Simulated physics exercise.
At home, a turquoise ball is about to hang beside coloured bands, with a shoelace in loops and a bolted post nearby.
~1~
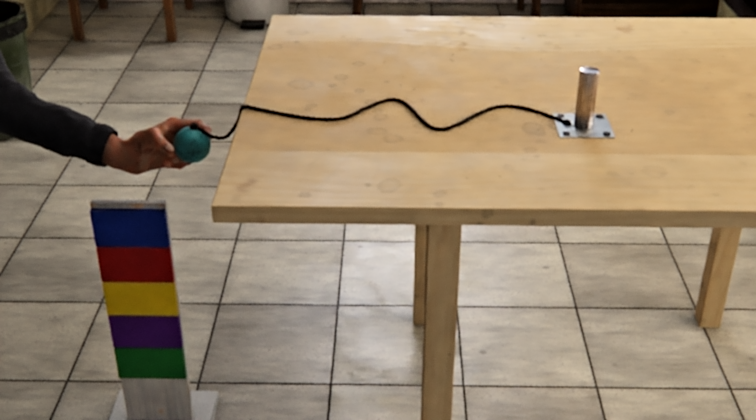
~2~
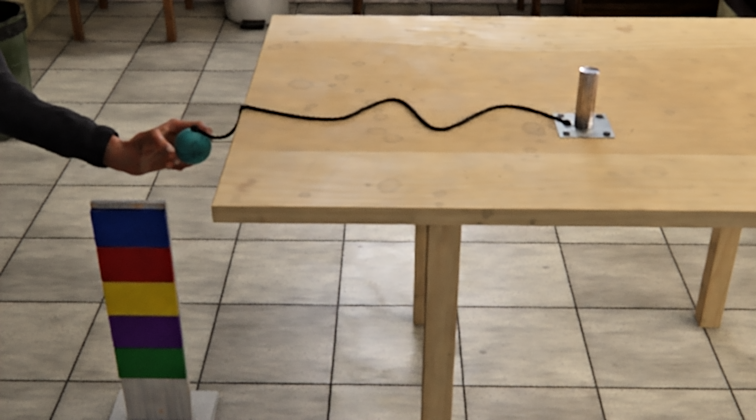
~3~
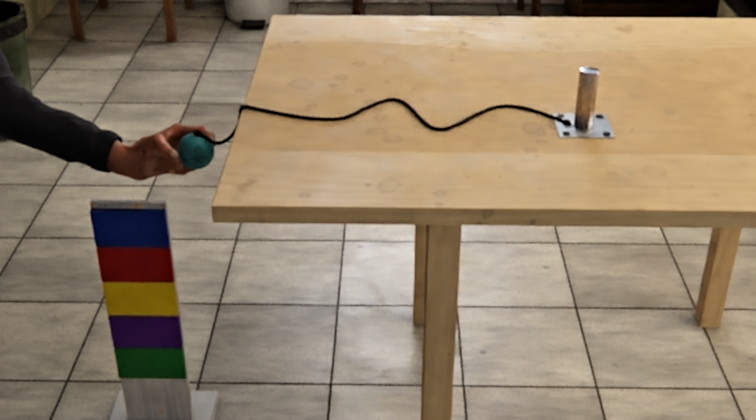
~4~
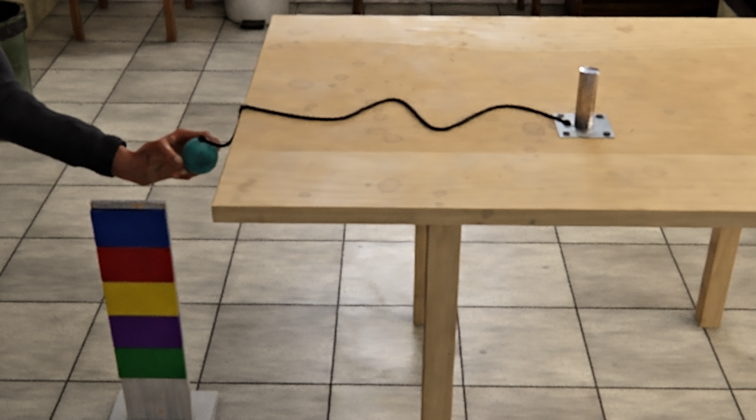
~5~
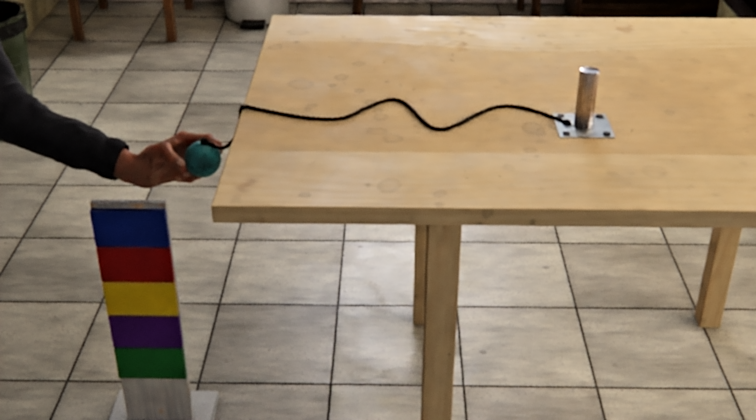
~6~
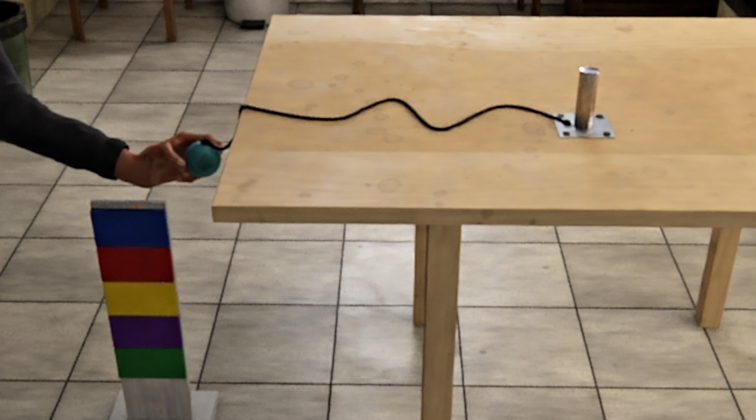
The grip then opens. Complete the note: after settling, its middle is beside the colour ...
... Red.
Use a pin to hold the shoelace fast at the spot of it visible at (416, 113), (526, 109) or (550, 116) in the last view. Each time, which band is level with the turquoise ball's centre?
Each in turn comes out as blue, red, red.
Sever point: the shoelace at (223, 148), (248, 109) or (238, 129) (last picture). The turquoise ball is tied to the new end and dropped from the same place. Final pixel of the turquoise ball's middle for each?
First try near (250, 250), second near (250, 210), third near (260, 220).
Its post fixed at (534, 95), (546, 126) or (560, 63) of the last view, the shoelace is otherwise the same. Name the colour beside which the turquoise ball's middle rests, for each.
The first case gives yellow, the second yellow and the third red.
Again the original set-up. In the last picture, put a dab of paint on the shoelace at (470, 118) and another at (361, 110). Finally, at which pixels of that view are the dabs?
Result - first point (444, 118), second point (277, 110).
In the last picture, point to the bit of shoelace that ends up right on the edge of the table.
It's the one at (333, 119).
Early on, ball near (250, 254); level with red.
Midway, ball near (241, 272); level with red.
Finally, ball near (248, 273); level with red. The red one.
